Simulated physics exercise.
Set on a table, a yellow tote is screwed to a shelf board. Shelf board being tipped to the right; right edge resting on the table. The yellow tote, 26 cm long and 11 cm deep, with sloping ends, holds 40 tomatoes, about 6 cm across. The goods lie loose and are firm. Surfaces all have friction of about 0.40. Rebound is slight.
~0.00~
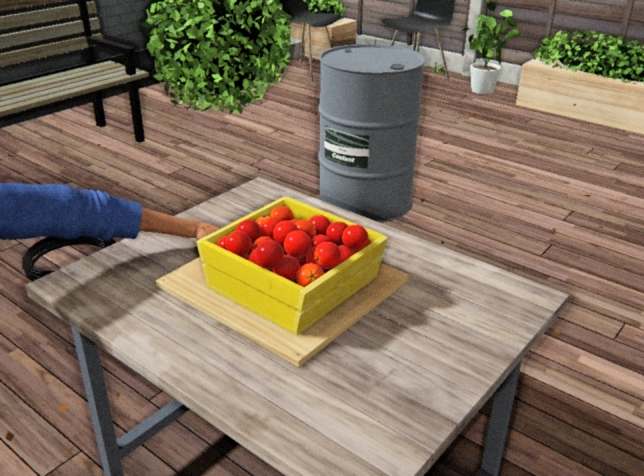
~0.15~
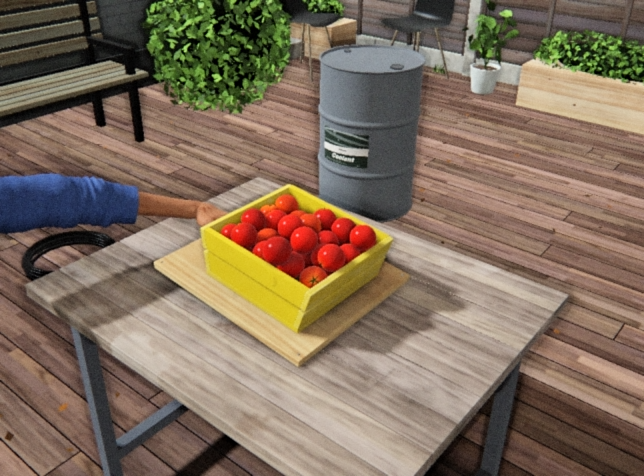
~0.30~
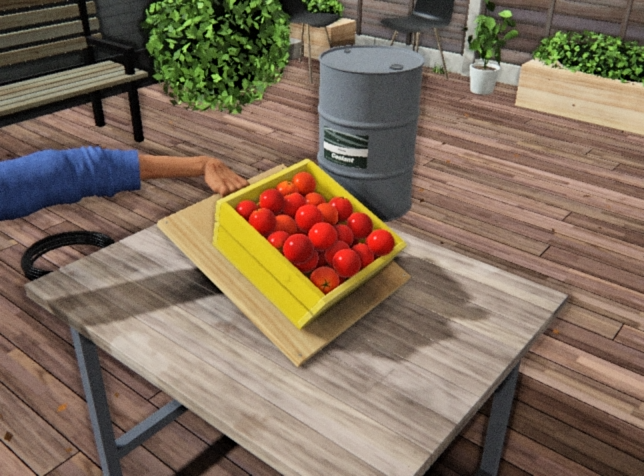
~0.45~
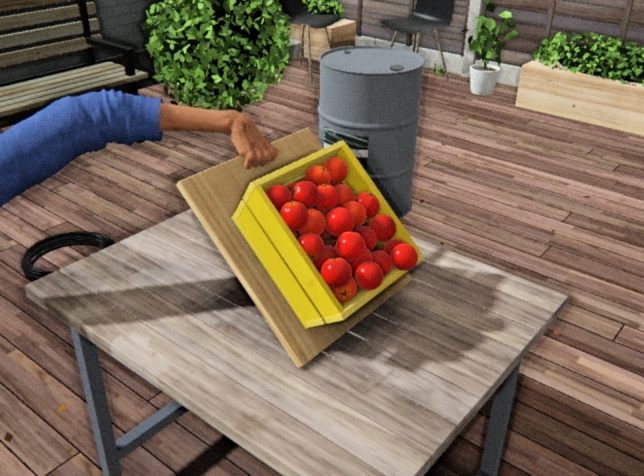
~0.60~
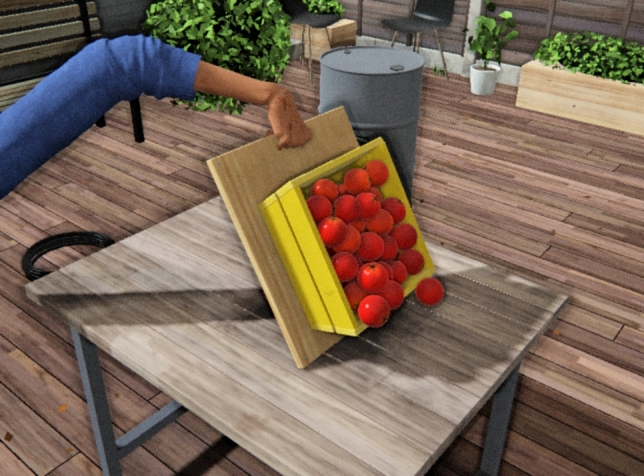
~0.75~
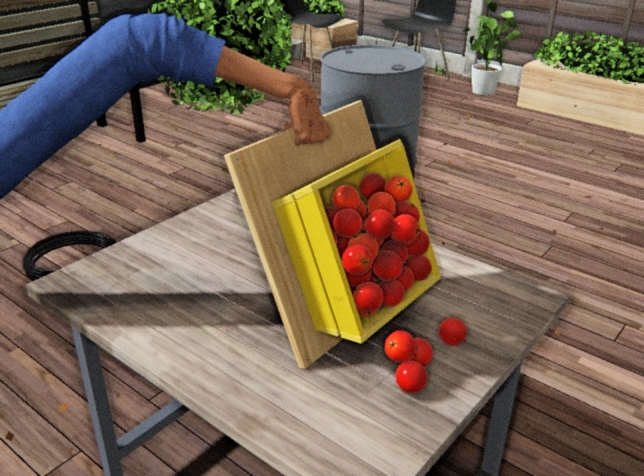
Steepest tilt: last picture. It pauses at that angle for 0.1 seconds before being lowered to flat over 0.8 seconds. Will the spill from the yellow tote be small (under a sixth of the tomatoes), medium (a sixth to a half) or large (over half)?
Medium.
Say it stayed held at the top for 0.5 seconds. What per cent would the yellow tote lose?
Yellow tote: 40%.
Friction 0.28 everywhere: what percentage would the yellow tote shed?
In that case yellow tote 30 per cent.
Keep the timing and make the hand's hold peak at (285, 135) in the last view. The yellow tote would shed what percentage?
Yellow tote: 20 %.
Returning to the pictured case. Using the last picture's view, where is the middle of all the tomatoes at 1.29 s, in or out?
They're centred near (340, 263).
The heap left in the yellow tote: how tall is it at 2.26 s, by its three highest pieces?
14 cm or so.
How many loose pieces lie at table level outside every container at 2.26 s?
Estimated count: 6.
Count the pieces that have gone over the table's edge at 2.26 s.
Number of pieces - roughly 8.
After 0.99 s, tilt 61°; yellow tote 30 in, 10 out.
After 1.29 s, tilt 28°; yellow tote 27 in, 13 out.
After 1.71 s, tilt 0°; yellow tote 27 in, 13 out.
Final count (at 2.26 s), yellow tote 27 in, 13 out. Asked share, 13 of 40, 32 per cent.
